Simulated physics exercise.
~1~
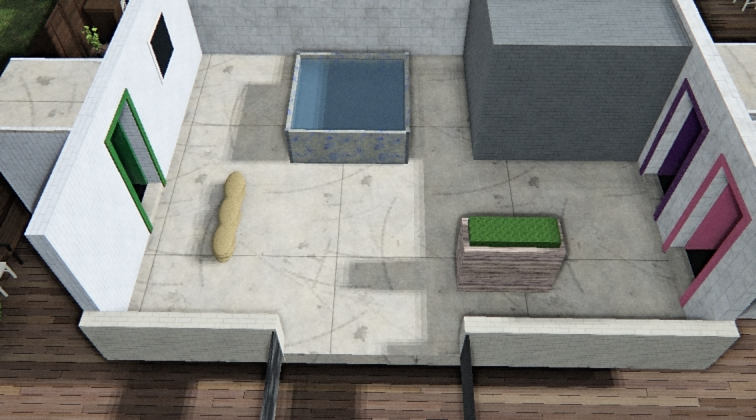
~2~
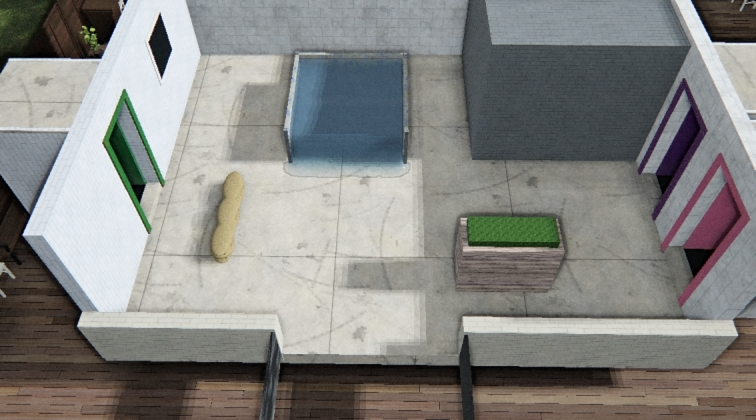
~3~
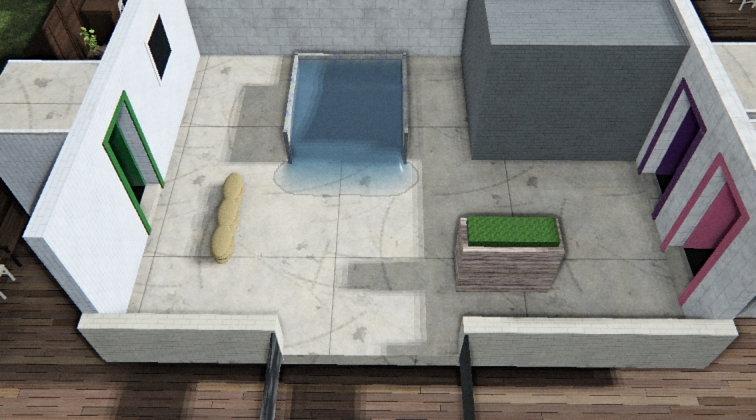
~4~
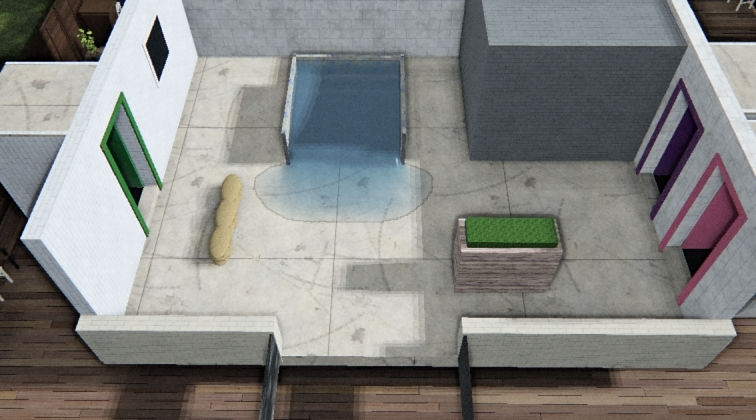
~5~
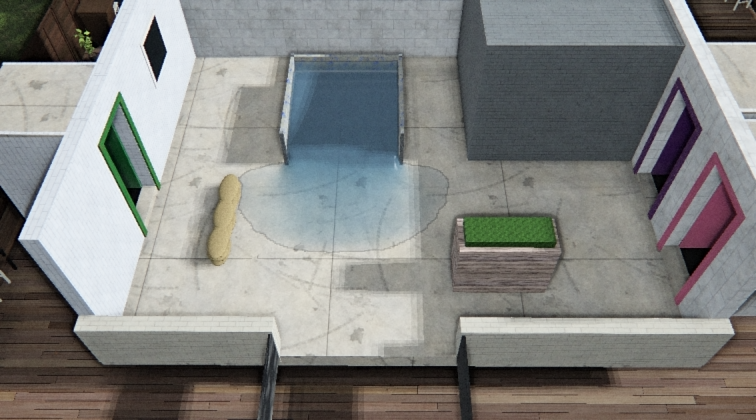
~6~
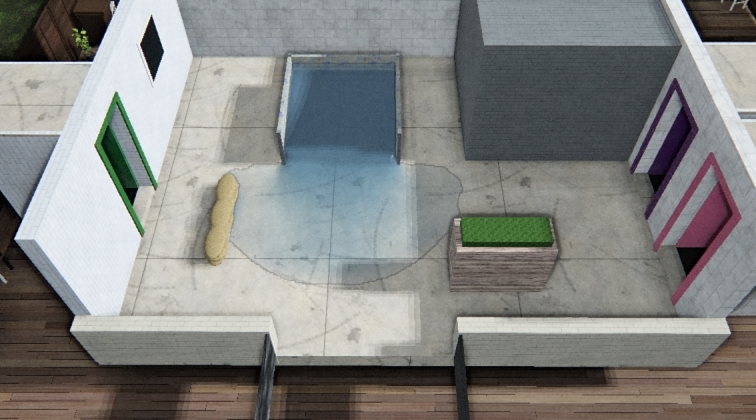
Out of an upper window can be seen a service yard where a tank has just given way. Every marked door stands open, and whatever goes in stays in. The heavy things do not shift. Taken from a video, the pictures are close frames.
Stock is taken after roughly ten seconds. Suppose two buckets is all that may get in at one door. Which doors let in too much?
In turn: The green door is fine; the purple door is fine; the pink door is fine.
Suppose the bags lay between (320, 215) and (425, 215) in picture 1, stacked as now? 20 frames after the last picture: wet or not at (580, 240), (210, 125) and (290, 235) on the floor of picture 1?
In the order asked: Swamped, untouched, swamped.
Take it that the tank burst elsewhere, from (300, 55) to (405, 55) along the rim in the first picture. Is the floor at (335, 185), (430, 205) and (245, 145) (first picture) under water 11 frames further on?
First kept bare, second kept bare, third kept bare.
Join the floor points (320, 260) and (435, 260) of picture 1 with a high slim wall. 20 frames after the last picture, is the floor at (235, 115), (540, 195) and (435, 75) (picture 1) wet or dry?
Untouched, submerged, untouched.
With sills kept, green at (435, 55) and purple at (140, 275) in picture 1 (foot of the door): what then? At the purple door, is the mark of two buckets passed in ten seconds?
Looking at it, the purple one rises beyond that level.
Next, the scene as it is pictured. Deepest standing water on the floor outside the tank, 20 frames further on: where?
Deepest point: Roughly (125, 340).
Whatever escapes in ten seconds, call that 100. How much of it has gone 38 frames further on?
Close to 85 out of every hundred.
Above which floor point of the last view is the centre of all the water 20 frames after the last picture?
Around pixel (321, 228) of the last picture.
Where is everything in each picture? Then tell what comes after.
Still water in the tank at (350, 94), in the first picture.
Water pours out at (347, 152) and has run to (287, 164), in the second picture.
The front is at (278, 177), out from the gap at (347, 154), in the third picture.
Water pours out at (345, 156) and has run to (261, 191), in the fourth picture.
Water pours out at (344, 156) and has run to (277, 239), in the fifth picture.
Water pours out at (341, 156) and has run to (288, 275), in the sixth picture.
A moment on, water covers 35 % of the floor; the green door not reached, the purple door not reached, the pink door not reached.
Next, water covers 40 % of the floor; the green door not reached, the purple door not reached, the pink door not reached.
Then, water covers 55 % of the floor; the green door wet at the sill, nothing in, the purple door not reached, the pink door wet at the sill, nothing in.
Later, water covers 75 % of the floor; the green door wet at the sill, nothing in, the purple door wet at the sill, nothing in, the pink door wet at the sill, nothing in.
In the end, water covers 85 % of the floor; the green door wet at the sill, nothing in, the purple door wet at the sill, nothing in, the pink door wet at the sill, nothing in.
